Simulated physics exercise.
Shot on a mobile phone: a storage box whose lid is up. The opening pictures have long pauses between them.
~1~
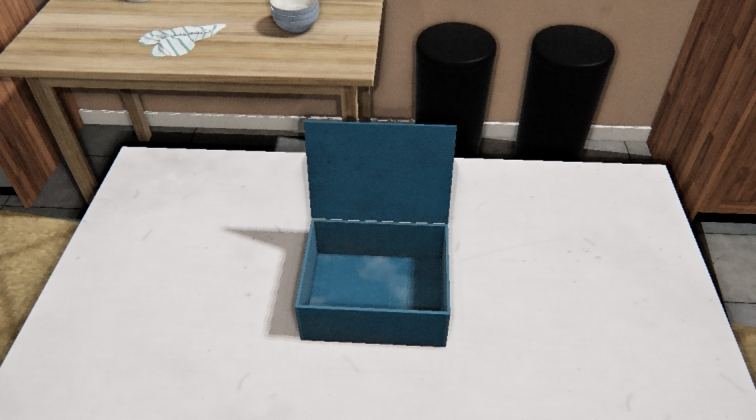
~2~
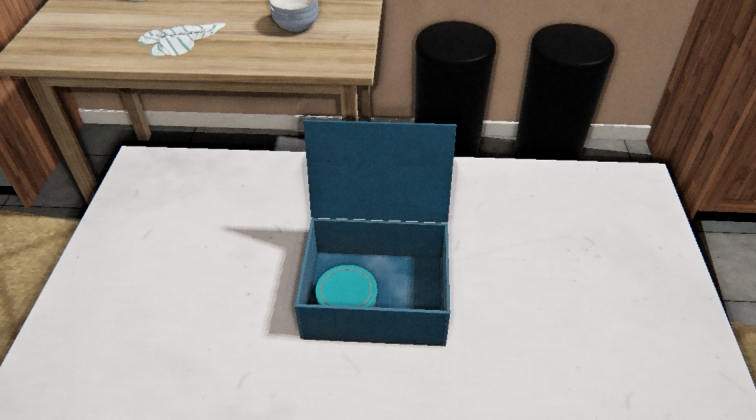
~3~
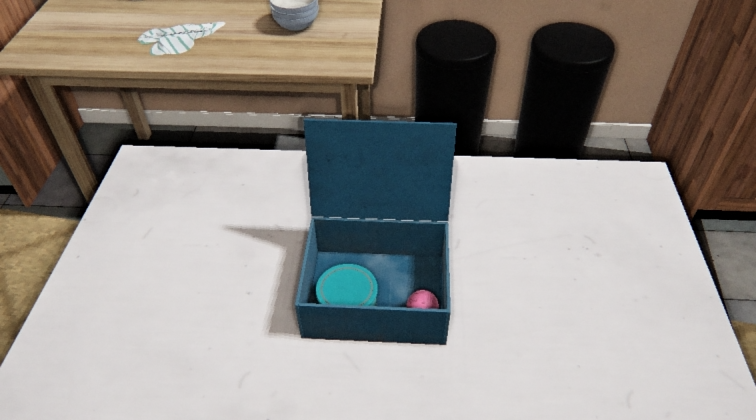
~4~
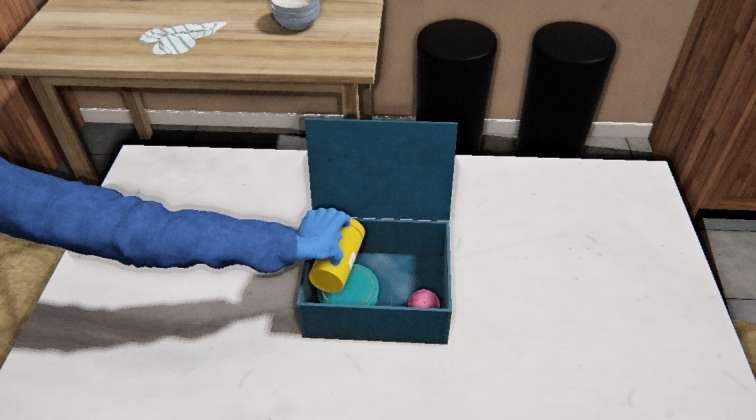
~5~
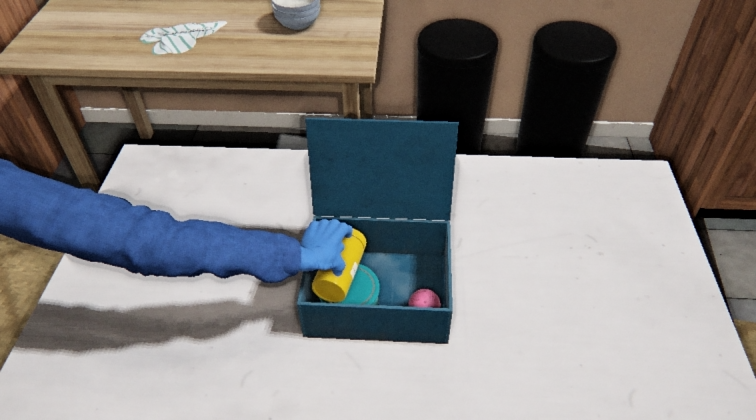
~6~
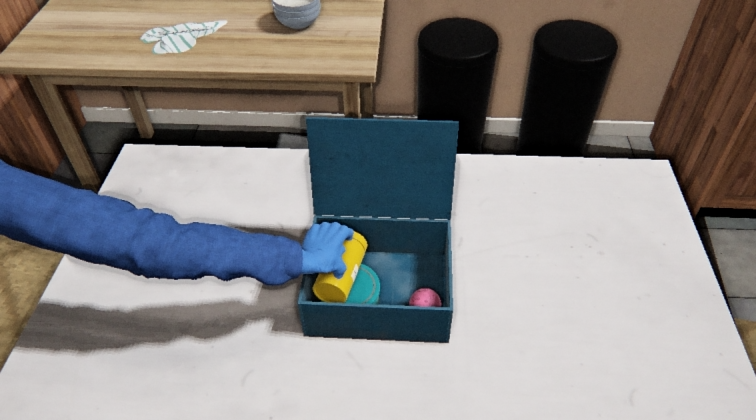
A blue-gloved hand lowers a yellow jar into an open box beside a pink ball.
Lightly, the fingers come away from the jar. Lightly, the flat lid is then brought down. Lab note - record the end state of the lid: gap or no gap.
Yep, the box doesn't get its lid on.
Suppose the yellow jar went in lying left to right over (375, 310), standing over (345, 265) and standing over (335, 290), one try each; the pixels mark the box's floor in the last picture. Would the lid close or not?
The first placement leaves the lid partly open, the second partly open, and the third partly open.
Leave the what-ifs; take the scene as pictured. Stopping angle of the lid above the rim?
It stays some 16° above the rim.
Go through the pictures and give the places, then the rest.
The last thing is not in view yet, in the first picture.
The last thing is not in view yet; turquoise tub (347, 296), in the second picture.
The last thing is not in view yet; turquoise tub (347, 295), in the third picture.
Still above its spot; yellow jar (338, 254), in the fourth picture.
Still above its spot; yellow jar (340, 264), in the fifth picture.
Put in, still held; yellow jar (341, 267), in the sixth picture.
Then, 1.20 s on from there, lid 83° above the rim.
Then, 1.60 s on from there, lid 53° above the rim.
Then, 1.80 s on from there, lid 31° above the rim.
In the end, lid 16° above the rim; all 3 unmoved. At the end, from the last picture's camera, yellow jar near (338, 267).
